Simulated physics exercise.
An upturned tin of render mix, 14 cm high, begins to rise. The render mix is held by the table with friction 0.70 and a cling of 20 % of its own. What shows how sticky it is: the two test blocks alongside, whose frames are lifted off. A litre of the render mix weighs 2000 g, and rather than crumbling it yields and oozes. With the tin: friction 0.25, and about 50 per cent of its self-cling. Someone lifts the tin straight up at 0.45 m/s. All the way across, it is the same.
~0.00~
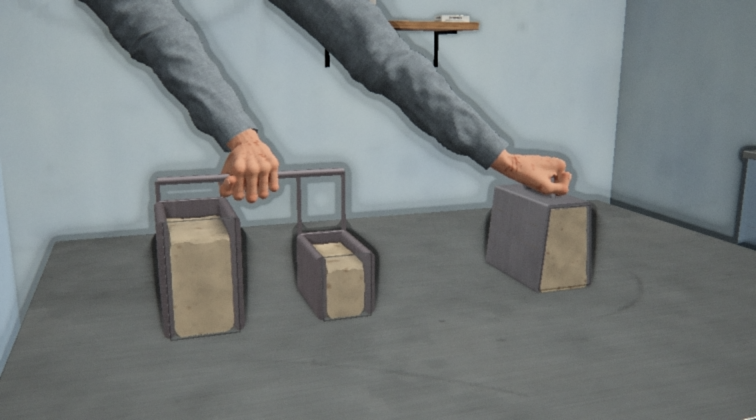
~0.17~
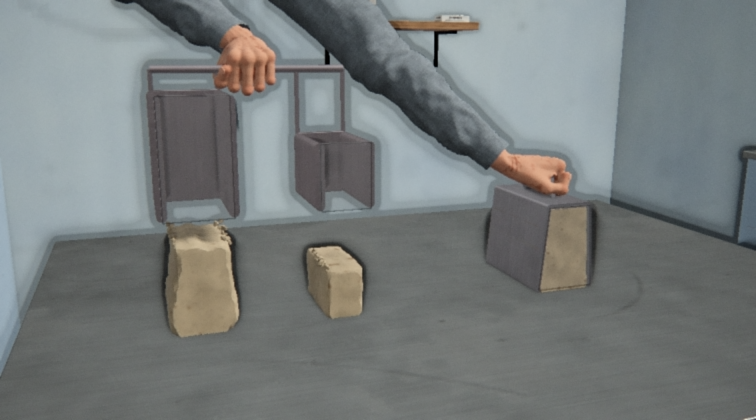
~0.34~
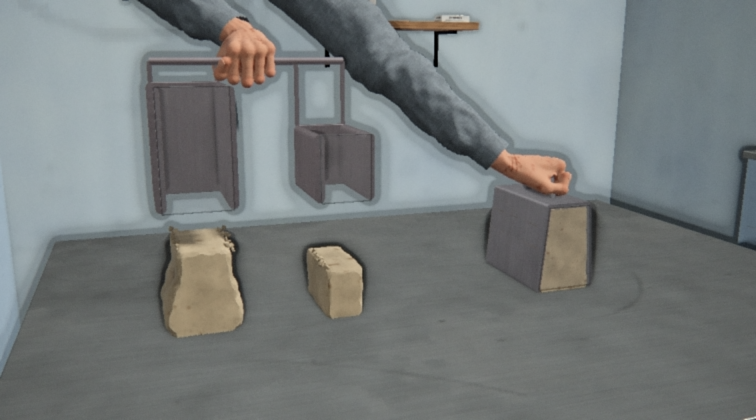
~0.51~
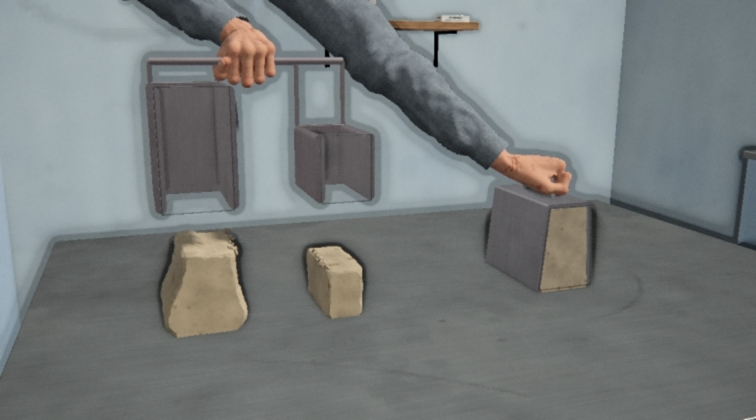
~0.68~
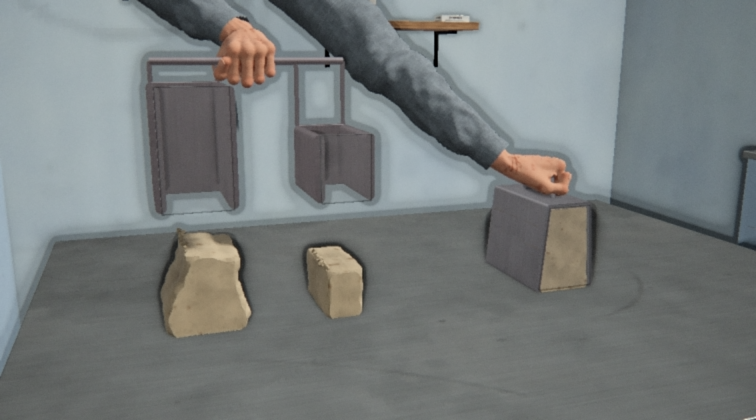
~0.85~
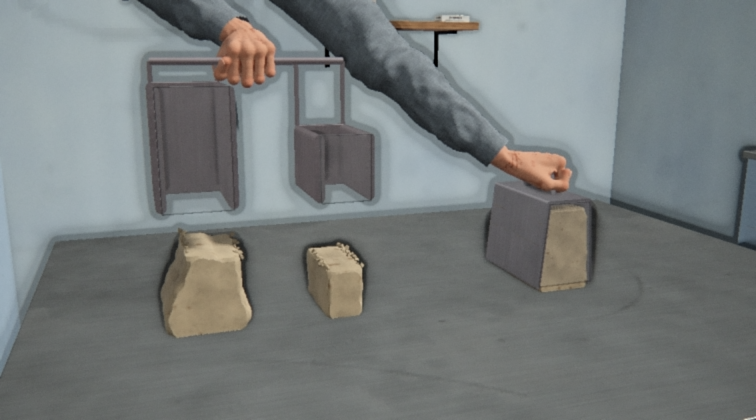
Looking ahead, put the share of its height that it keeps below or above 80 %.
You'll find it comes out exceeding 80 %.
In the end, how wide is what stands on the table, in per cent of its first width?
About 120 per cent.
After 1.05 s, the tin is up by 9.0 cm.
After 1.29 s, the tin is up by 20 cm; what stands on the table is 88 % of the tin's depth.
After 1.54 s, the tin is up by 26 cm; what stands on the table is 87 % of the tin's depth.
After 1.78 s, the tin is up by 26 cm; what stands on the table is 87 % of the tin's depth.
After 1.88 s, the tin is up by 26 cm; what stands on the table is 87 % of the tin's depth.
